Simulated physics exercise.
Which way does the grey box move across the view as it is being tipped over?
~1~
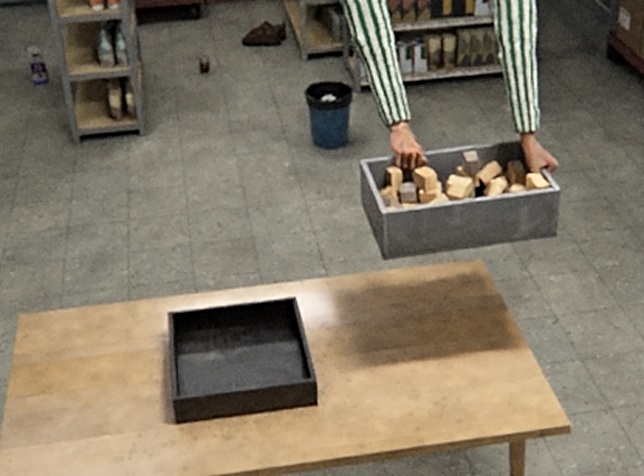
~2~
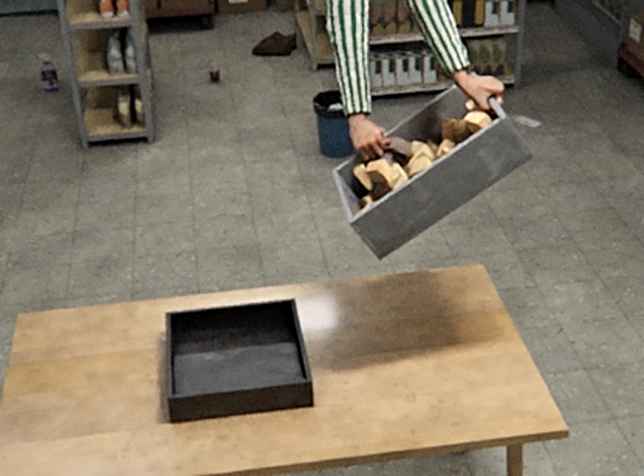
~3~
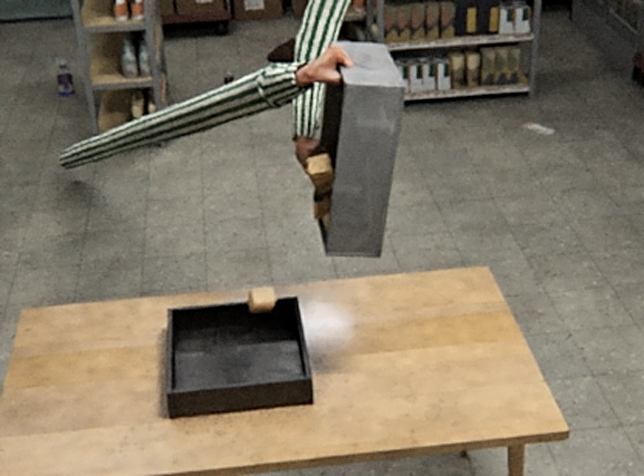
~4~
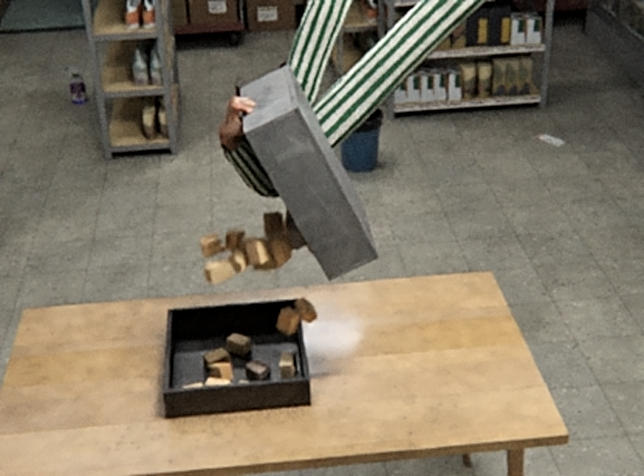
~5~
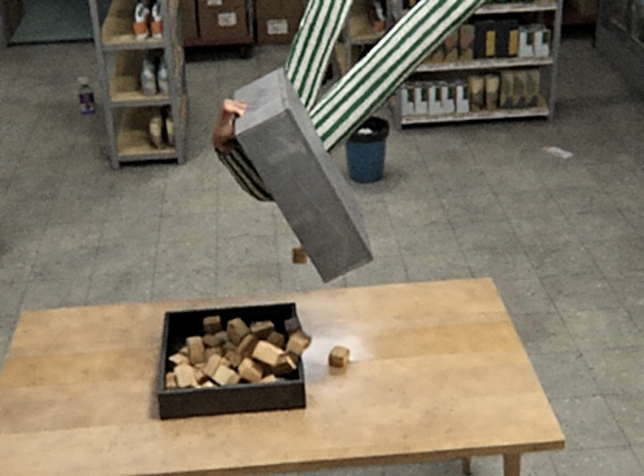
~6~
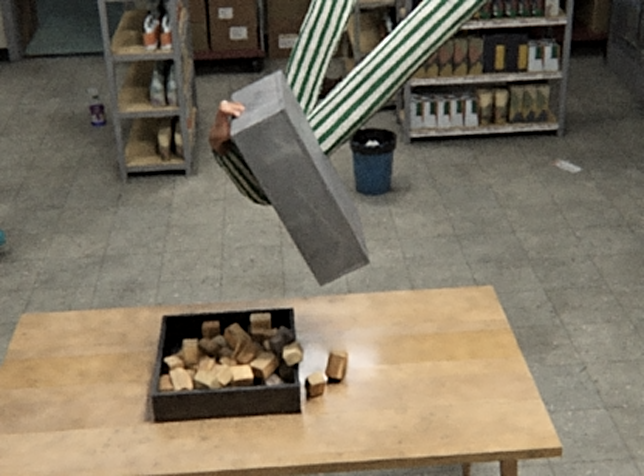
The grey box moves to the left, as the viewer sees it.
